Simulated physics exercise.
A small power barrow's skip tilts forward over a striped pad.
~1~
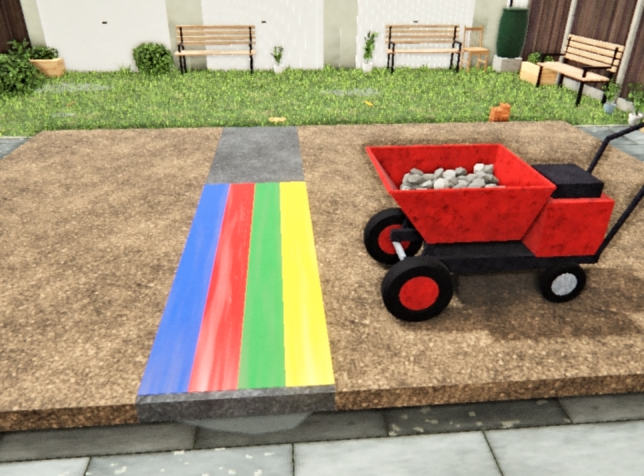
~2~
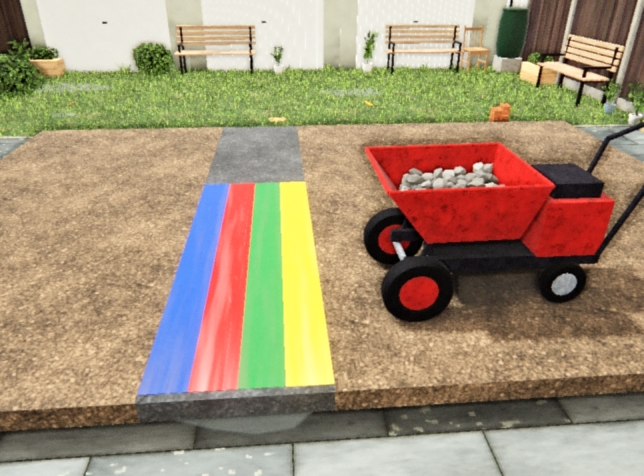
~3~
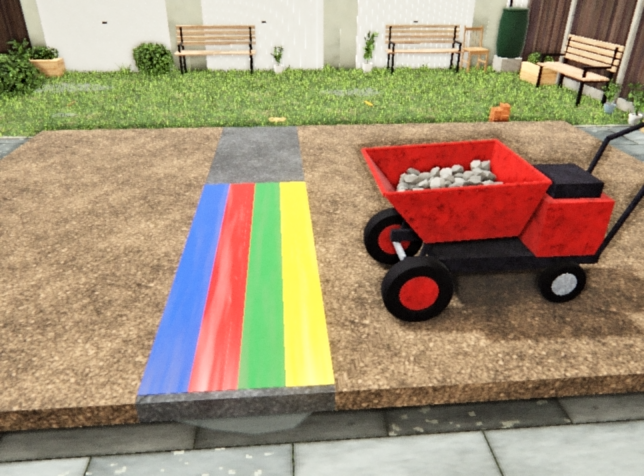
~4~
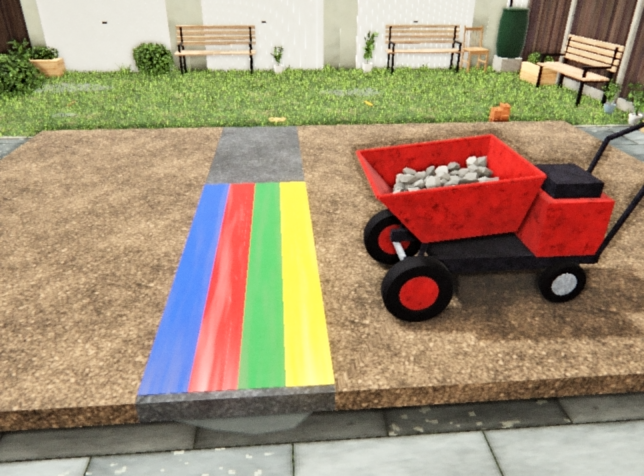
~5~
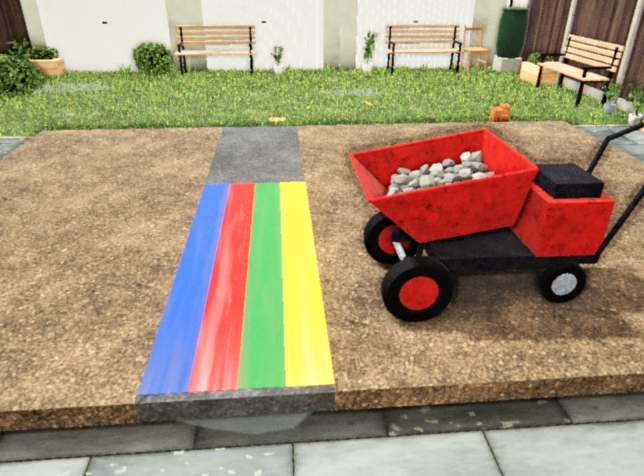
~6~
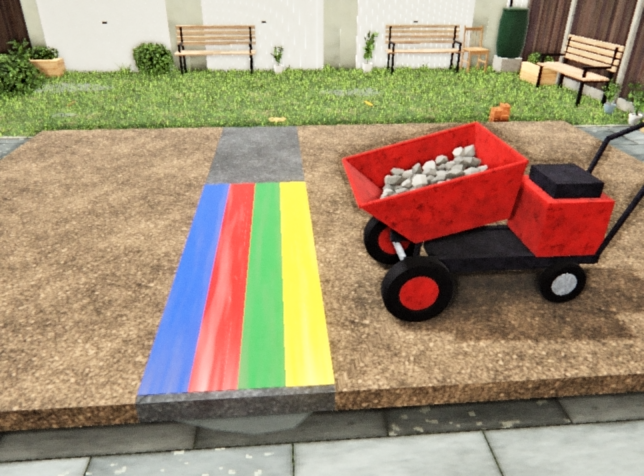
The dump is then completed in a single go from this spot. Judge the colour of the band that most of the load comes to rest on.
Most of it rests on the green band.
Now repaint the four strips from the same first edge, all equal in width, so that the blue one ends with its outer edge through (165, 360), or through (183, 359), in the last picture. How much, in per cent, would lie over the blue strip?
The first one comes out at 10 percent, while the second comes out at 10 percent.
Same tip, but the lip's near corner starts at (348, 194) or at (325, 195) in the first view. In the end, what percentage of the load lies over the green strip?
Result: 20 in a hundred, then 0 in a hundred.
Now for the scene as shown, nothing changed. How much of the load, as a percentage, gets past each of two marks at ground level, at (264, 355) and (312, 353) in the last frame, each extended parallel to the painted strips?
I'd say about 40 and about 80 in a hundred.
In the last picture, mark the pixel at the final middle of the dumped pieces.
Close to (264, 287), more or less.
Just after the last frame, skip tipped steeply; every one in the skip.
A moment on, skip tipped right over; almost all in the skip; just a few over the yellow strip; about a tenth over the green strip.
Further on, skip tipped right over; roughly a quarter in the skip; about a tenth over the yellow strip; roughly a third over the green strip; roughly a quarter over the red strip; about a tenth over the blue strip.
When it is over, skip tipped right over; roughly a quarter in the skip; roughly a quarter over the yellow strip; roughly a third over the green strip; about a tenth over the red strip; about a tenth over the blue strip.
